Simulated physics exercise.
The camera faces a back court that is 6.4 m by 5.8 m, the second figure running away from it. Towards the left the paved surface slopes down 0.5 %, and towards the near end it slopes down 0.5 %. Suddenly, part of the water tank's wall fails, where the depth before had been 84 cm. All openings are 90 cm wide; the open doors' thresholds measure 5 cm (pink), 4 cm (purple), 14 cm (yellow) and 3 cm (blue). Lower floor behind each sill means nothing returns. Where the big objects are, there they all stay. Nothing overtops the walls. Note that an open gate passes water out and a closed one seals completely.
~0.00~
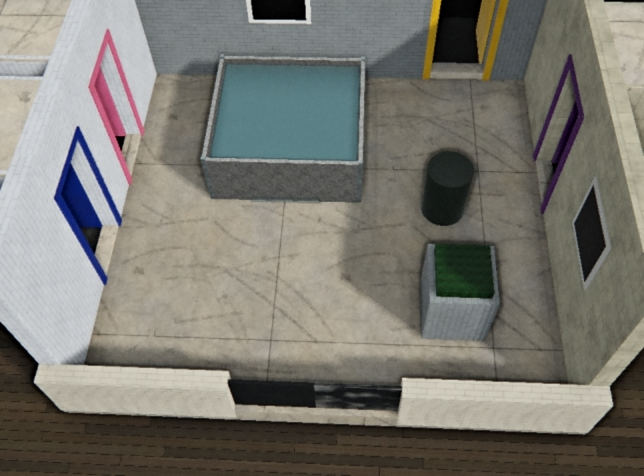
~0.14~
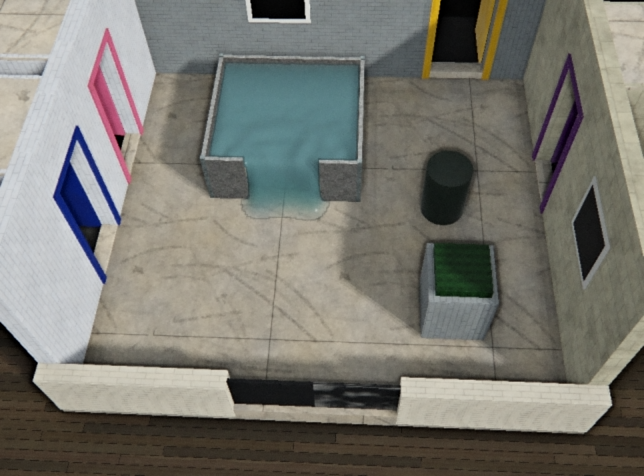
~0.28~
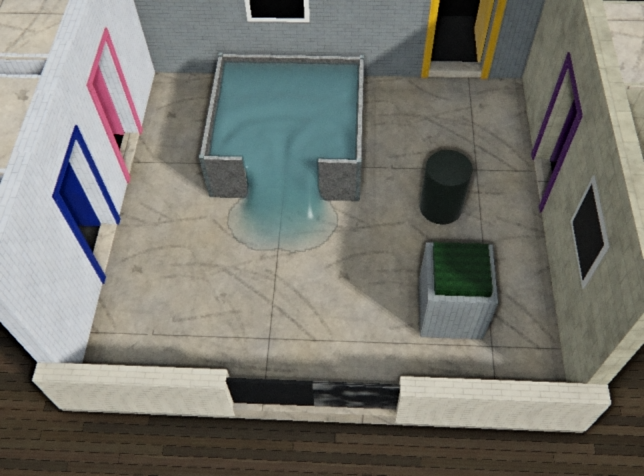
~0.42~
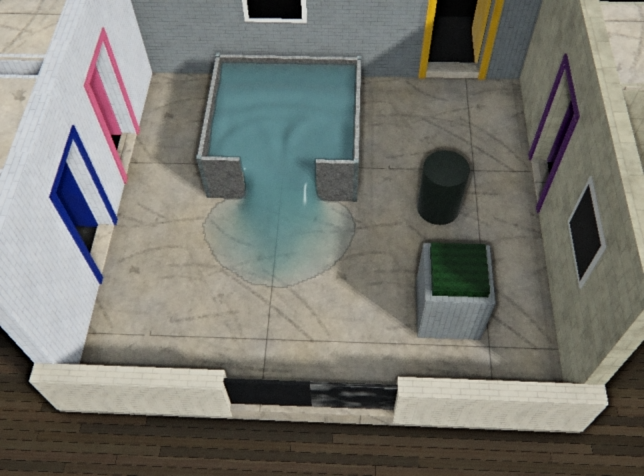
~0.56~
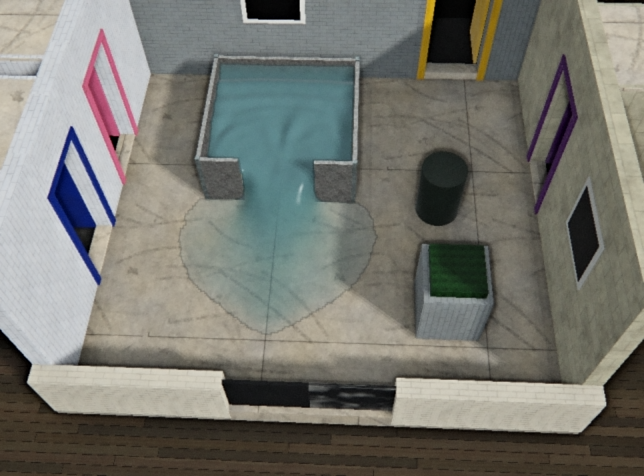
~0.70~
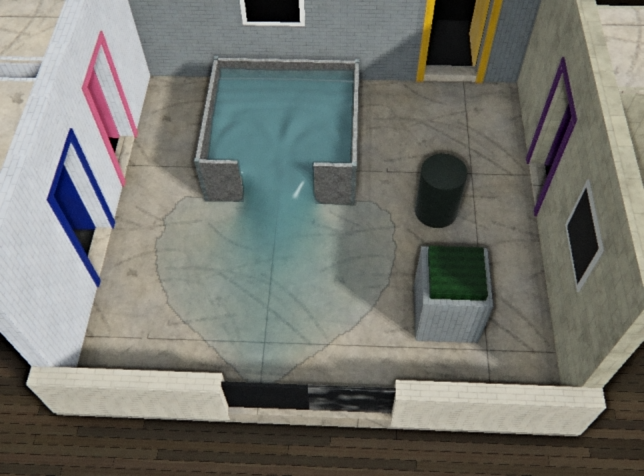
In the video, a section of the near wall of a stone water tank opens in a walled court, and water pours through the gap, spreading across the paved floor toward the near wall while the tank's level drops slightly.
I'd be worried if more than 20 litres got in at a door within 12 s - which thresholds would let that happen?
At the end, pink door: Above the cap. Purple door: Above the cap. Yellow door: Below the cap. Blue door: Above the cap.
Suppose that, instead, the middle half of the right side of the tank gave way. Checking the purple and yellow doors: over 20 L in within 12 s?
Result: Purple limit passed, yellow limit passed.
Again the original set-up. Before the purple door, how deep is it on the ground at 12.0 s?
It averages close to 12.5 centimetres.
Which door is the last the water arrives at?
It would be the yellow one.
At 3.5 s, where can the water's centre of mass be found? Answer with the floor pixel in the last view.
I'd put it close to (283, 251).
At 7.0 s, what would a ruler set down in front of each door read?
In cm: Pink 5, purple 4, yellow 12, blue 9.
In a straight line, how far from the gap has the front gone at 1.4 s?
4.0 m.
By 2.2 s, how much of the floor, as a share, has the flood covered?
45 %.
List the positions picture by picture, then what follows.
Still water, 84 cm deep, in the water tank at (288, 111), in the first frame.
The front is at (322, 209), 0.6 m from the gap at (284, 183); 0.3 m2 of floor is under water; 84 cm left at the back of the water tank, in the second frame.
Water pours out at (283, 185) and has run 1.0 m, to (315, 242); typically 14 cm deep outside, 84 cm at the water tank's back, in the third frame.
The front is at (255, 280), 1.5 m from the gap at (281, 186); 2.4 m2 of floor is under water; 82 cm left at the back of the water tank, in the fourth frame.
The front is at (275, 327), 2.2 m from the gap at (279, 187); 4.4 m2 of floor is under water; 74 cm left at the back of the water tank, in the fifth frame.
The front is at a hidden place, 2.9 m from the gap at (279, 189); 6.8 m2 of floor is under water; 69 cm left at the back of the water tank, in the sixth frame.
After 1.4 s water covers 40 % of the floor and is deepest (50 cm) near (282, 205); pink door not reached, purple door not reached, yellow door not reached, blue door 4 cm at the sill, 0 L in.
After 2.2 s water covers 45 % of the floor and is deepest (47 cm) near (86, 390); pink door not reached, purple door not reached, yellow door not reached, blue door 5 cm at the sill, 2 L in.
After 3.5 s water covers 55 % of the floor and is deepest (30 cm) near (556, 394); pink door not reached, purple door 3 cm at the sill, 0 L in, yellow door not reached, blue door 9 cm at the sill, 20 L in.
After 7.0 s water covers 100 % of the floor and is deepest (19 cm) near (193, 124); pink door 5 cm at the sill, 2 L in, purple door 4 cm at the sill, 0 L in, yellow door 12 cm at the sill, 0 L in, blue door 9 cm at the sill, 78 L in.
After 12.0 s water covers 100 % of the floor and is deepest (15 cm) near (518, 211); pink door 14 cm at the sill, 95 L in, purple door 12 cm at the sill, 46 L in, yellow door 12 cm at the sill, 0 L in, blue door 8 cm at the sill, 143 L in.
